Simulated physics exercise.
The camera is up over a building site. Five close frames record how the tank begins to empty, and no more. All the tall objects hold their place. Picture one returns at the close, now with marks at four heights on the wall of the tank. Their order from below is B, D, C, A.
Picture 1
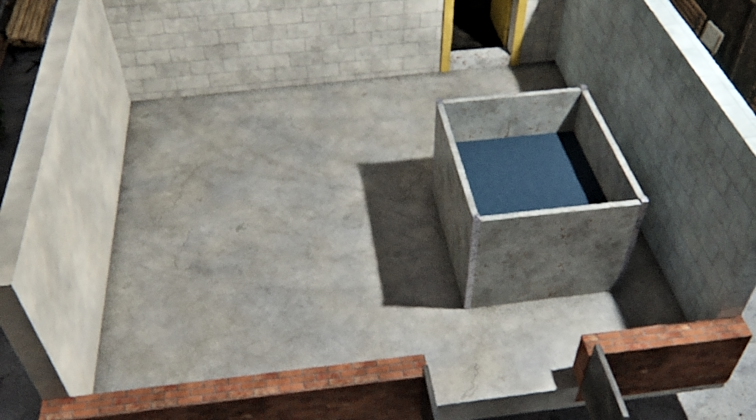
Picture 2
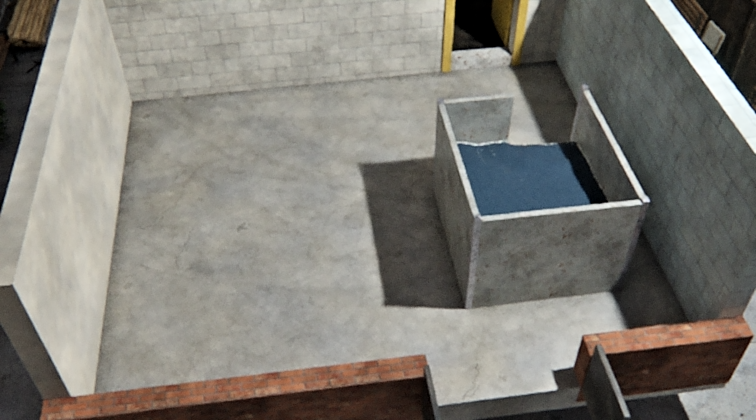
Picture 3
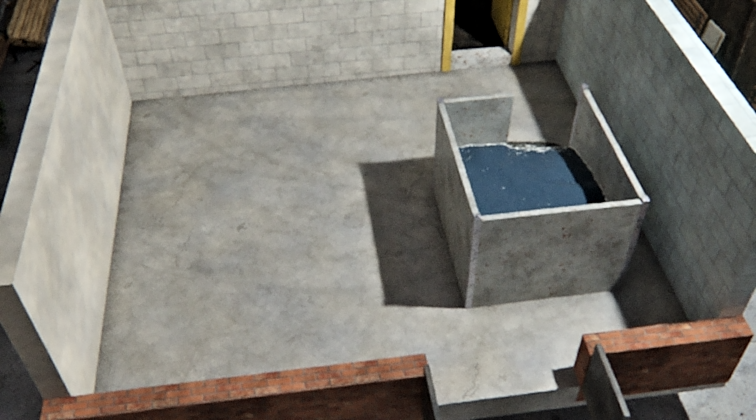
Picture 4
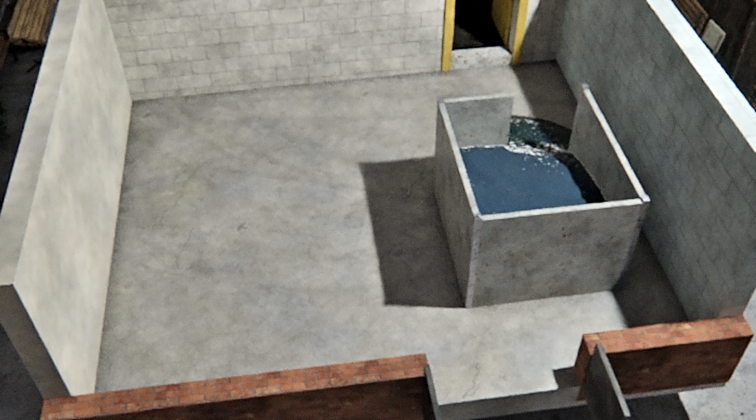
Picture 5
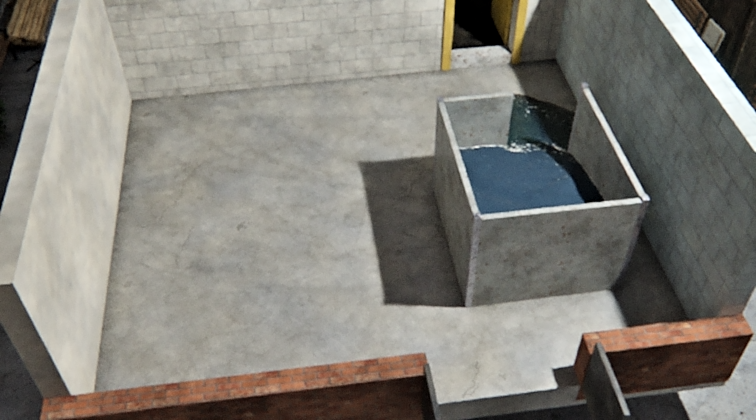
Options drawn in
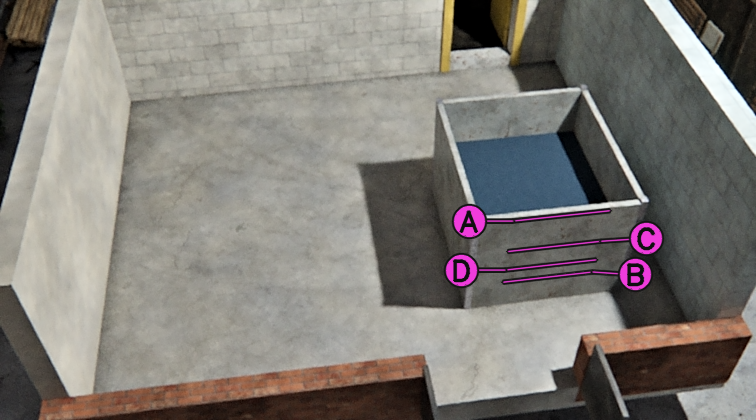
In this clip, a square concrete tank of still blue water stands in a walled yard; its far side disappears, and the water turns choppy and pours out through the back toward the yellow doorway.
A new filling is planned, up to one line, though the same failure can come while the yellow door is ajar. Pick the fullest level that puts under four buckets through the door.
Take B.
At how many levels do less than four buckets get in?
One of them.
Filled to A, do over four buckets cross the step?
Yes, that goes wrong.
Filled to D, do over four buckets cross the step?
Yes.
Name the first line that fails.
Here it is line D.
On the marked copy, A at (561, 215); B at (548, 277); C at (555, 246); D at (550, 264); from the bottom up B, D, C, A.
Choosing A, dozens of bucketfuls pour in.
Choosing B, a bucket or two gets in.
Choosing C, dozens of bucketfuls pour in.
Choosing D, about 10 bucketfuls get in.
